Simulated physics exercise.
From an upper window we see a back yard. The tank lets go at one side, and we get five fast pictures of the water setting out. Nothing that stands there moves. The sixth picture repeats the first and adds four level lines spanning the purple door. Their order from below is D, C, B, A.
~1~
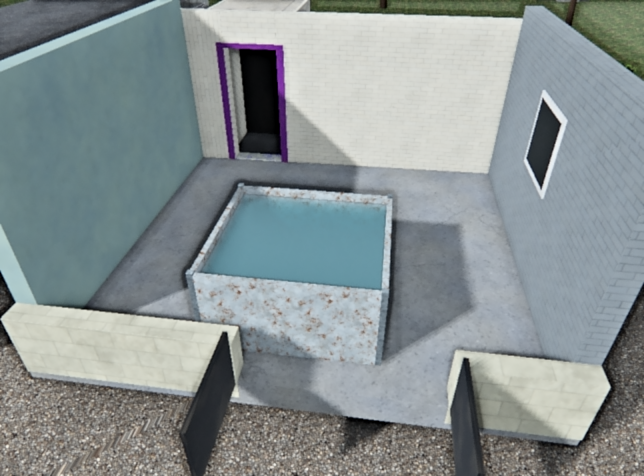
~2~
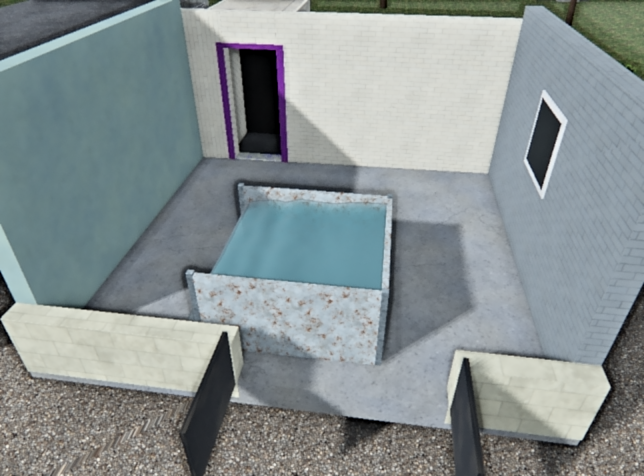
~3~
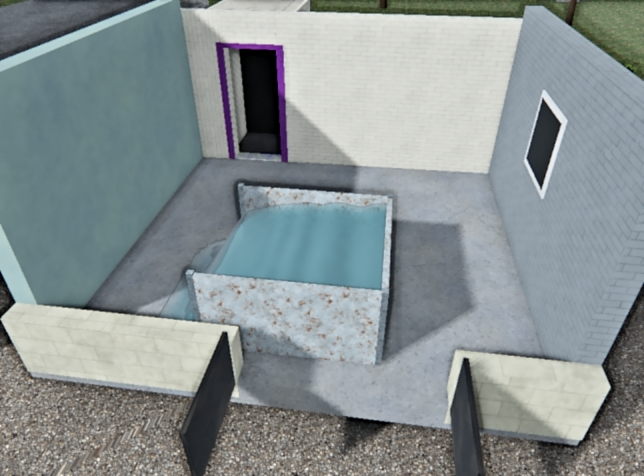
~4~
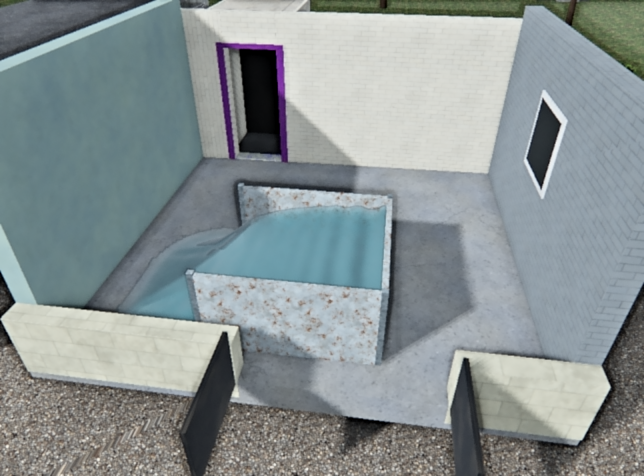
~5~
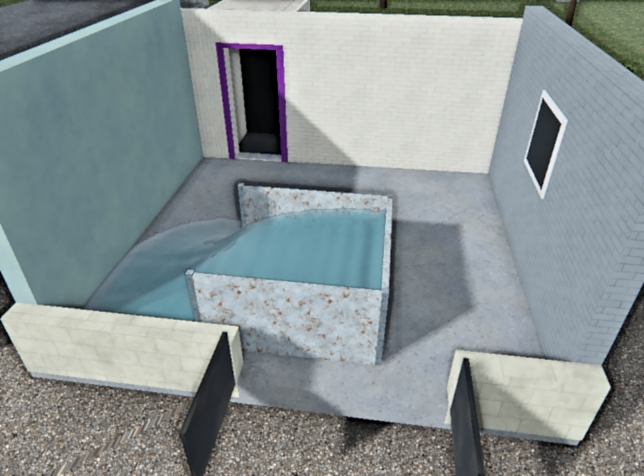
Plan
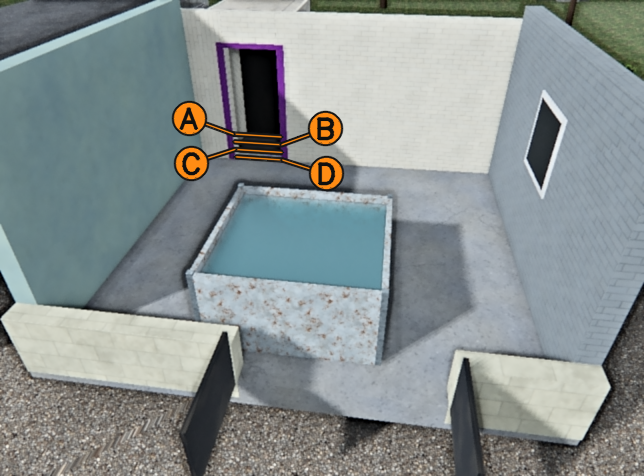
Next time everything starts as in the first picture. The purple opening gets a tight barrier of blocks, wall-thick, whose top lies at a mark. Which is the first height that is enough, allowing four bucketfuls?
B.
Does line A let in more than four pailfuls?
No.
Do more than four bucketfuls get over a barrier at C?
Yes, it does.
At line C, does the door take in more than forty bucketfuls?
No.
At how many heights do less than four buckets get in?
Two.
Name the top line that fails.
It is C.
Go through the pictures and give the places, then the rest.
Water in the tank at rest, its middle at (302, 237); foot of the purple doorway at (259, 160); open gate at (344, 334).
Water covers 2 % of the ground, its front hidden from here.
Water covers 6 % of the ground and shows as far out as (213, 250).
Water covers 11 % of the ground and shows as far out as (205, 233).
Water covers 17 % of the ground and shows as far out as (157, 236).
On the marked copy, A at (257, 135); B at (257, 143); C at (258, 150); D at (259, 158); from the bottom up D, C, B, A.
For line A, nothing gets over.
For line B, a splash gets over, under a bucket.
For line C, about 14 bucketfuls get in.
For line D, dozens of bucketfuls pour in.
